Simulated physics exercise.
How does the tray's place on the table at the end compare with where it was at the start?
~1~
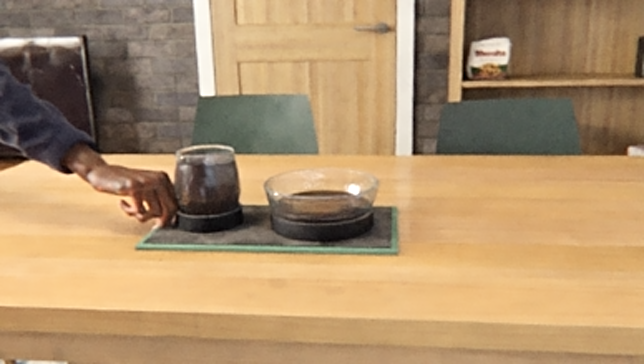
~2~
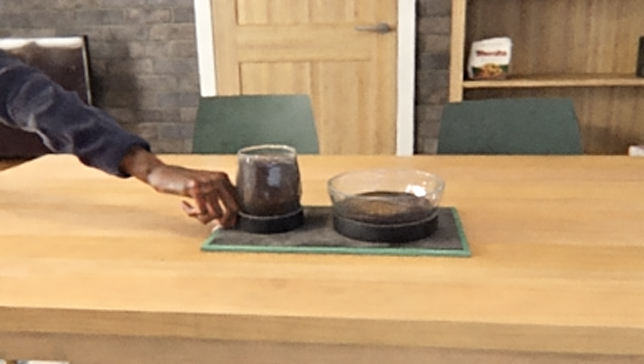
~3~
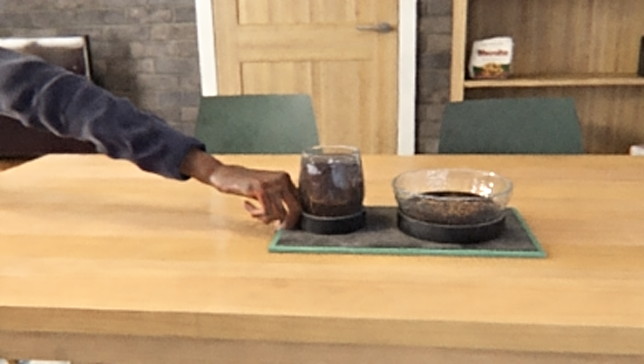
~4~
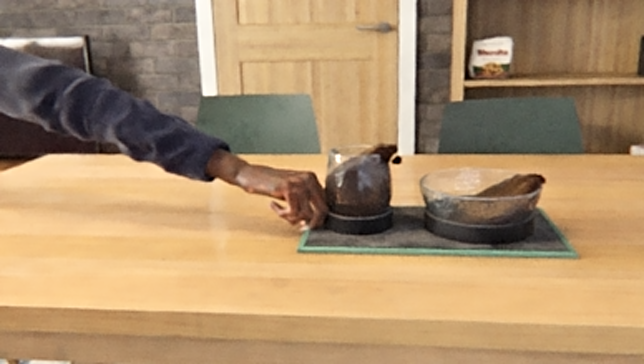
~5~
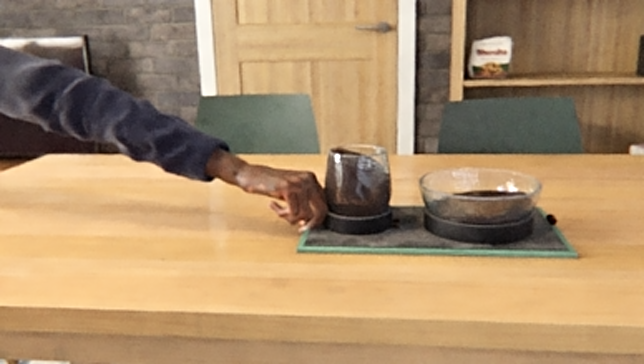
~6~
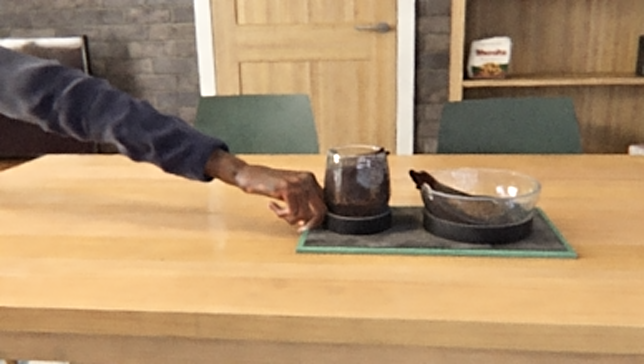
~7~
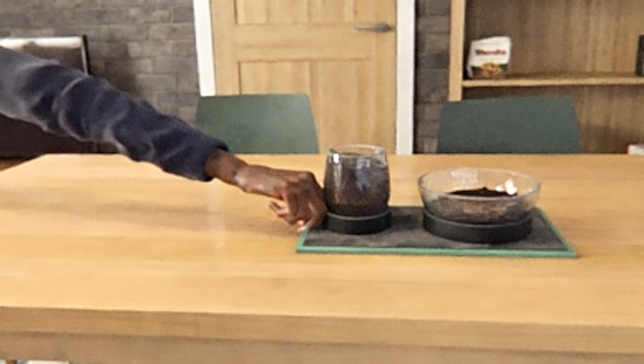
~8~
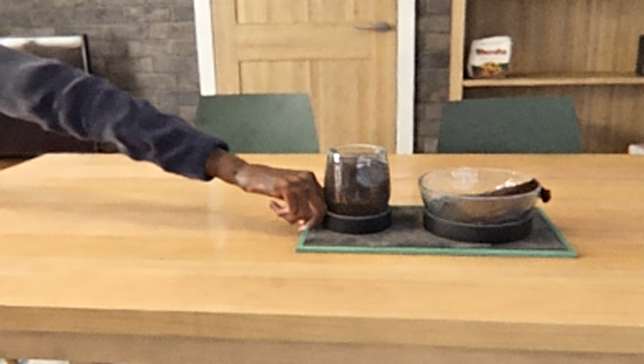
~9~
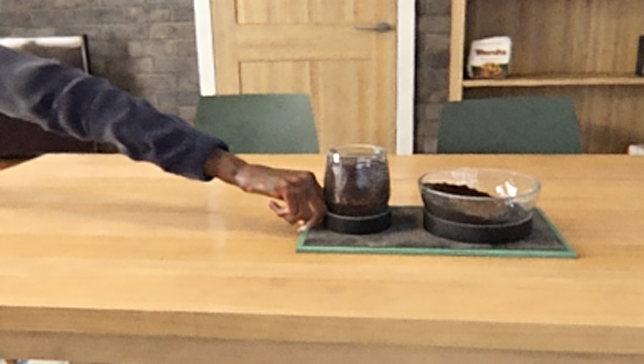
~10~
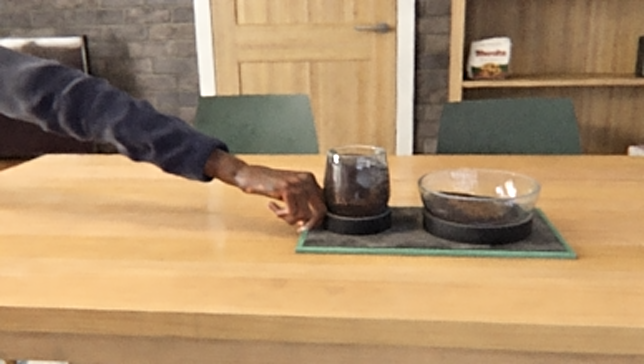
The tray ends up farther to the right along the table, right of the middle of the view, having started left of the middle.
